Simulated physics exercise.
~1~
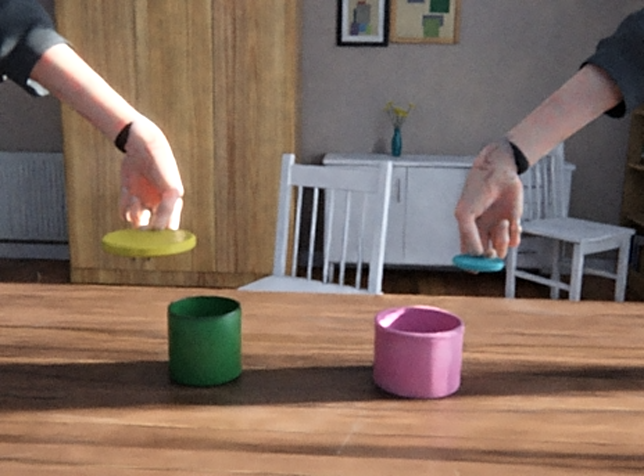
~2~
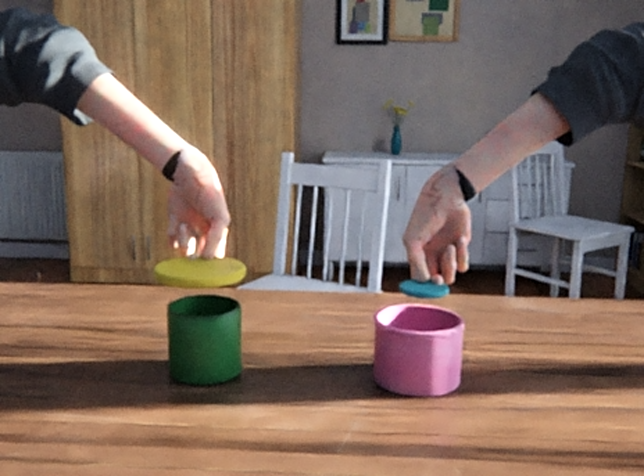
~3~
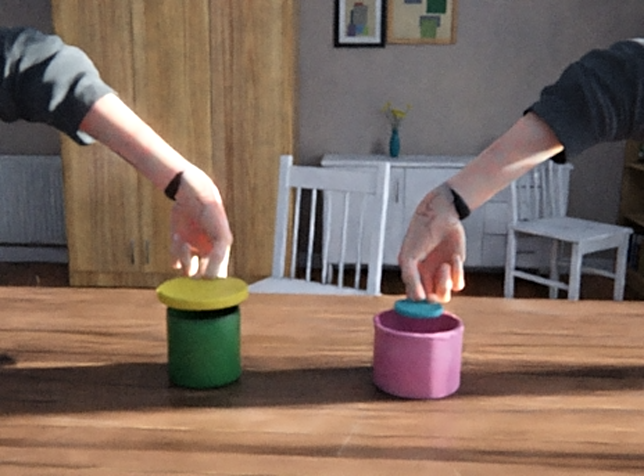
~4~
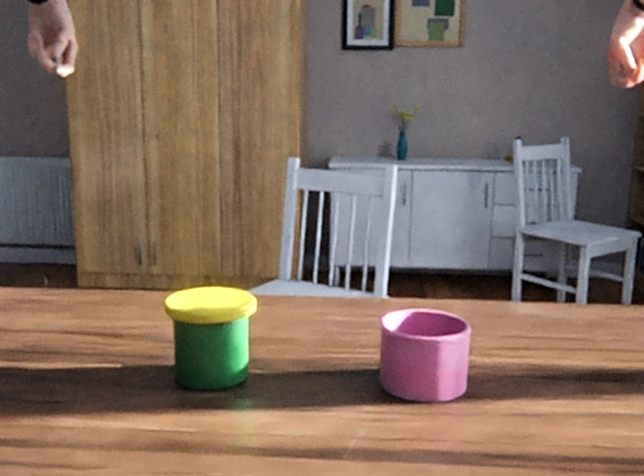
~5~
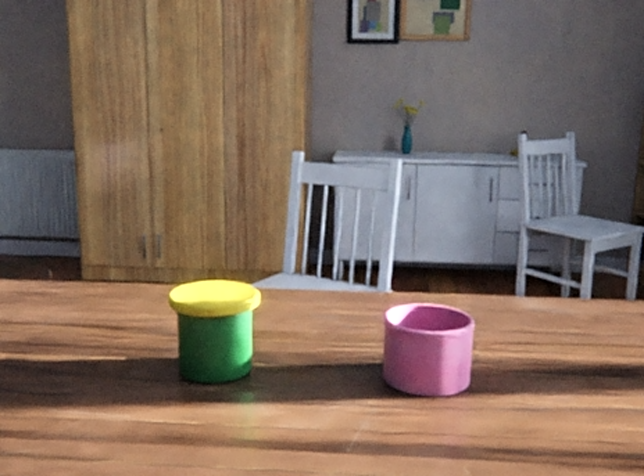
Two hands reach over a sunlit wooden table, the left holding a yellow disc above a green mug and the right a small turquoise lid above a pink jar. The slightly swaying view faces a room with white chairs, a wooden wardrobe and a pale sideboard. Both hands move inward and lower the covers onto the openings. They then let go and draw back to the sides. The yellow disc stays on the green mug, covering its opening, while the smaller turquoise lid drops inside the pink jar, out of sight, leaving it open.
